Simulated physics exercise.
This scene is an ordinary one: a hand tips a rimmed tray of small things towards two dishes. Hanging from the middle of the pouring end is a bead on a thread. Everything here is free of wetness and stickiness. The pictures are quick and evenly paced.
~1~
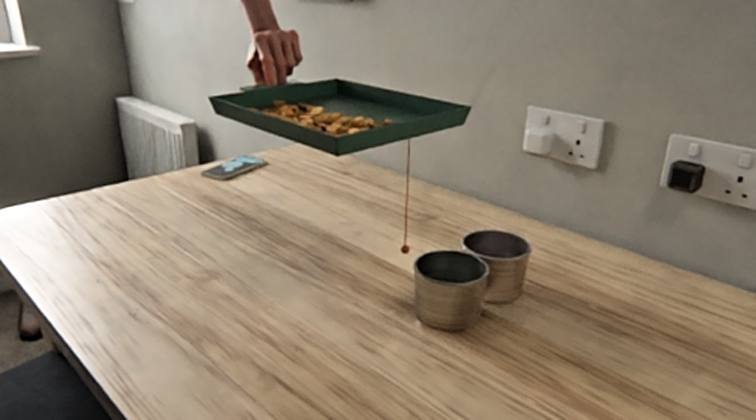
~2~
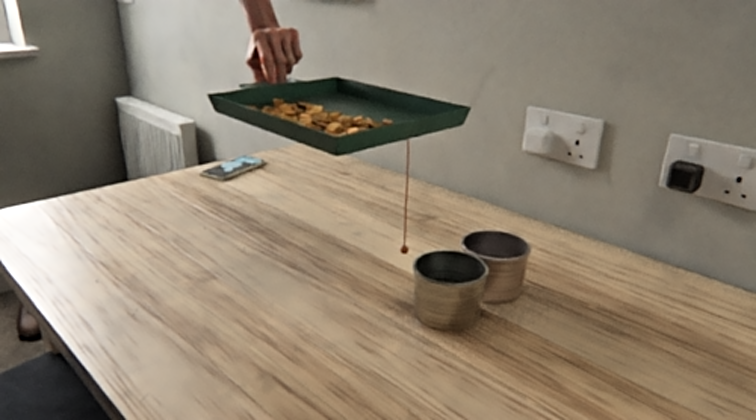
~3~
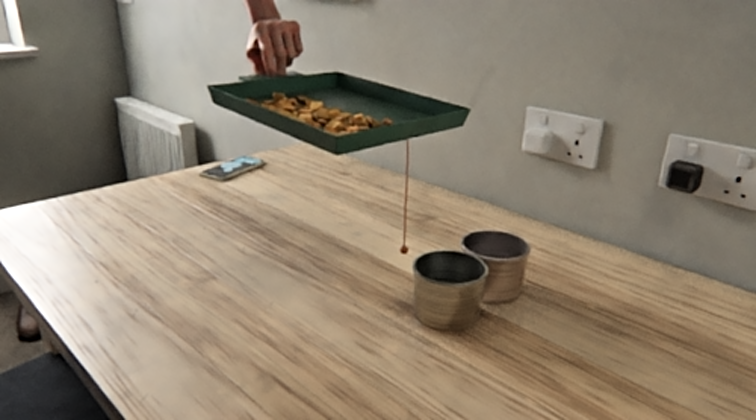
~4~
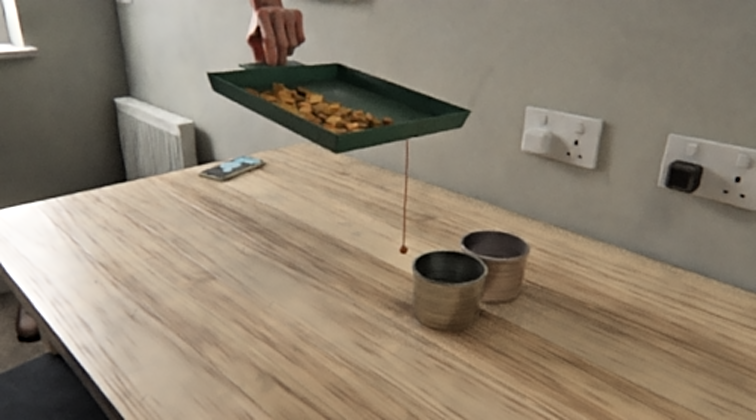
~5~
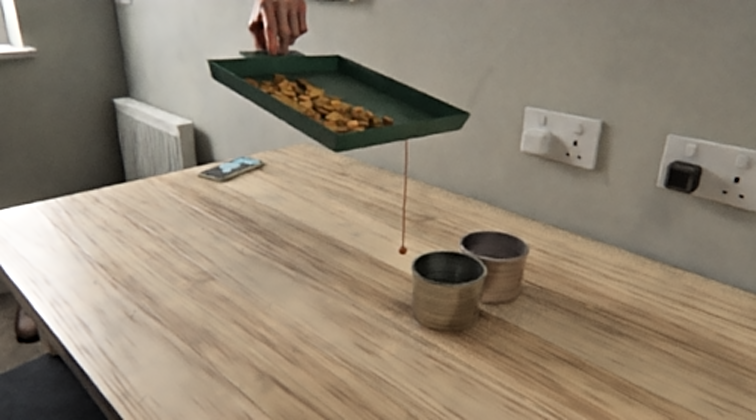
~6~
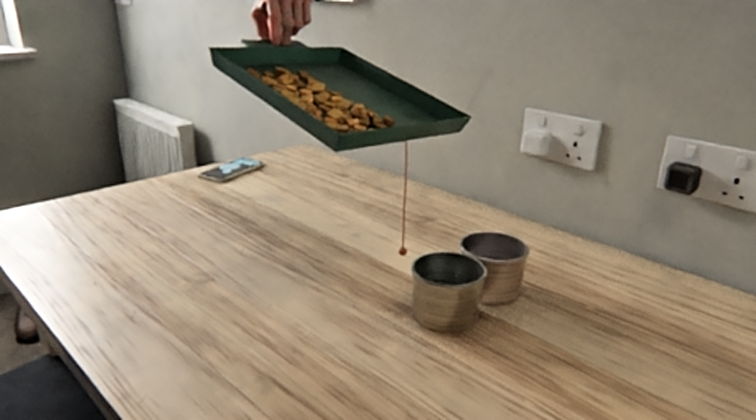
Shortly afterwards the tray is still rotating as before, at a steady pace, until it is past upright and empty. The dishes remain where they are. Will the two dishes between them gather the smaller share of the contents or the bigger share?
Between them the dishes gather the bigger share.
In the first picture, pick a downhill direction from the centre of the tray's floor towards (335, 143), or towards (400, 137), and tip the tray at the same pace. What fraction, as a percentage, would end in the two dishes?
You'd see roughly 0 per cent the first time and 20 per cent the second.
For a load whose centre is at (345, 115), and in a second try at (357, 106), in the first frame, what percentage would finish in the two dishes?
You'd get about 70 per cent first and about 70 per cent second.
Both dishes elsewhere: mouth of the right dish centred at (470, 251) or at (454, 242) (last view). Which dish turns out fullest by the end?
The first time it's the right member, the second time the right member.
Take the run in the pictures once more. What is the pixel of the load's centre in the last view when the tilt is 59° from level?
About (409, 118).
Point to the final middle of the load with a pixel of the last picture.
At about (457, 306), give or take.
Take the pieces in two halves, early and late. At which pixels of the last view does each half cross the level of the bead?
At (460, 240) for the first part, then at (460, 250) for the others.
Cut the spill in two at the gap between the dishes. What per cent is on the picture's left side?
That comes to about 80 per cent of the pieces.
Soon, tray tipped steeply; nearly all on the tray; a stray few in the air.
A while on, tray tipped right over; nearly all on the tray; a stray few in the left dish; a stray few in the right dish; a stray few in the air.
Towards the end, tray tipped past a quarter turn; about half in the left dish; about a quarter in the right dish; about a quarter outside both.
Finally, tray tipped past a quarter turn; about half in the left dish; about a quarter in the right dish; about a quarter outside both.
